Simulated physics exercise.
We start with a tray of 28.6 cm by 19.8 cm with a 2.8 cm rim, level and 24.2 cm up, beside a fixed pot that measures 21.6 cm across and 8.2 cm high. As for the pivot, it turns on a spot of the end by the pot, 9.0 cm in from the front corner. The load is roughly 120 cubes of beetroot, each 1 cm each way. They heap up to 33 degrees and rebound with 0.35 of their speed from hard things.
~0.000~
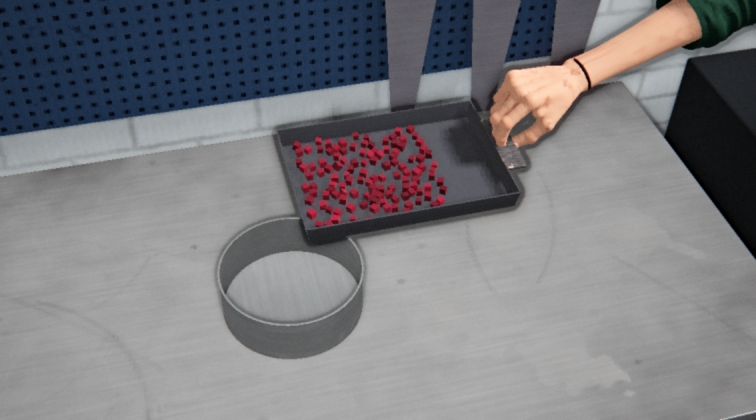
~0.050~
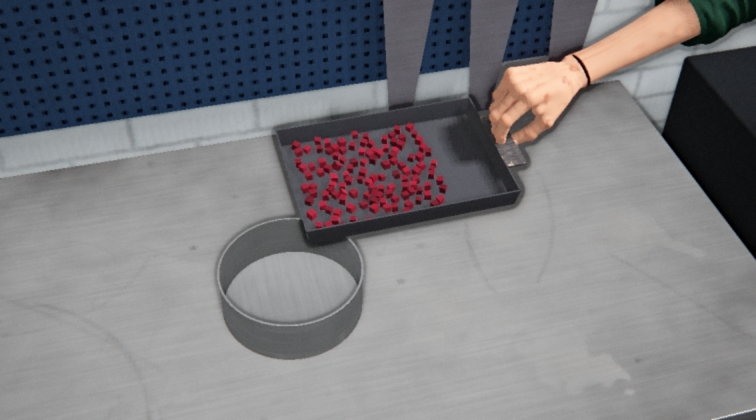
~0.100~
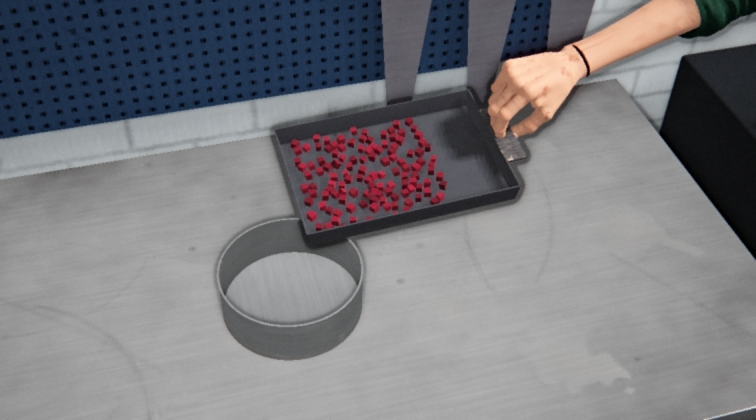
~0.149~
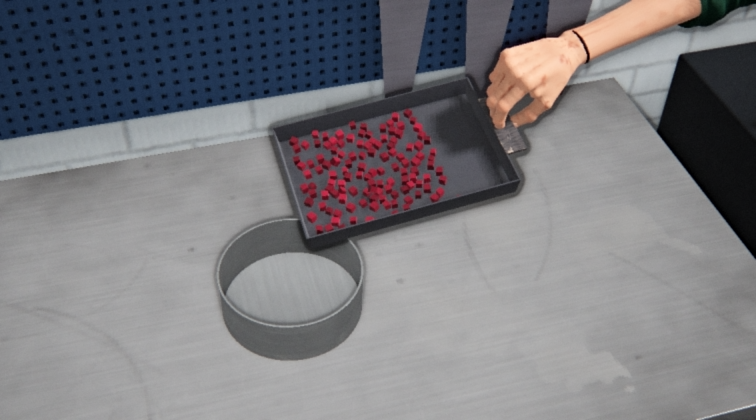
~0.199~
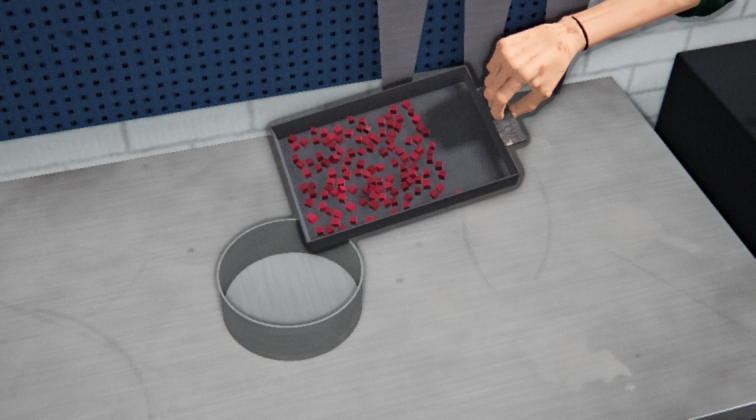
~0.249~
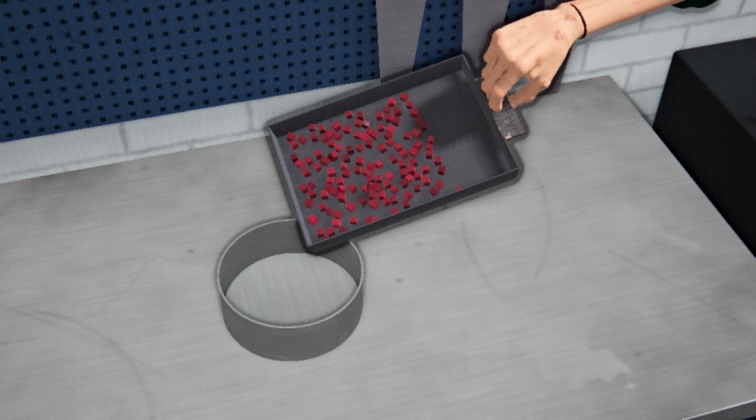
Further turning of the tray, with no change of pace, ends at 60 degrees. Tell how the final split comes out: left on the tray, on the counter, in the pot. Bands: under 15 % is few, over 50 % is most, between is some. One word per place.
Left on the tray: Most, counter: Some, pot: Few.
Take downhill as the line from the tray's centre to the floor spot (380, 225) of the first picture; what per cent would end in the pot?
About 0 per cent.
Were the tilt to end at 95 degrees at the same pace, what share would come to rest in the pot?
Roughly 35 percent.
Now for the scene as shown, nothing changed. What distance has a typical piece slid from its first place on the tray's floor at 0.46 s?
About 1 cm.
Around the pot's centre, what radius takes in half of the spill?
About 22 cm.
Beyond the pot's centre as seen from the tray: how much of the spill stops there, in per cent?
Around 90 in a hundred.
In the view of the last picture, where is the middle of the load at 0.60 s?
Close to pixel (336, 196).
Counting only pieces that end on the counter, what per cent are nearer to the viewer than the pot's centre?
Estimate: Close to 100 per cent of the pieces.
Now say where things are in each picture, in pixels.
Tray tilt 0 degrees, front corners at (310, 227) and (517, 191); middle of the pieces at (374, 179); pot at (291, 268), in the first picture.
Tray tilt 1 degrees, front corners at (310, 228) and (516, 189); middle of the pieces at (373, 178), in the second picture.
Tray tilt 4 degrees, front corners at (309, 231) and (516, 184), lowest corner left front; middle of the pieces at (373, 176), in the third picture.
Tray tilt 9 degrees, front corners at (309, 235) and (516, 178), lowest corner left front; middle of the pieces at (372, 173), in the fourth picture.
Tray tilt 14 degrees, front corners at (309, 239) and (516, 172), lowest corner left front; middle of the pieces at (372, 170), in the fifth picture.
Tray tilt 19 degrees, front corners at (310, 243) and (515, 167), lowest corner left front; middle of the pieces at (371, 167); pot at (291, 270). Its pace works out near 100 degrees a second, in the sixth picture.
After 0.46 s, tilt 40 degrees; the tray holds 100 %, the pot 0 %.
After 0.60 s, tilt 54 degrees; the tray holds 100 %, the pot 0 %.
After 0.87 s, tilt 60 degrees; the tray holds 80 %, the pot 0 %.
In the end, at 2.3 s, tray 70 %, counter 30 %, pot 0 %.
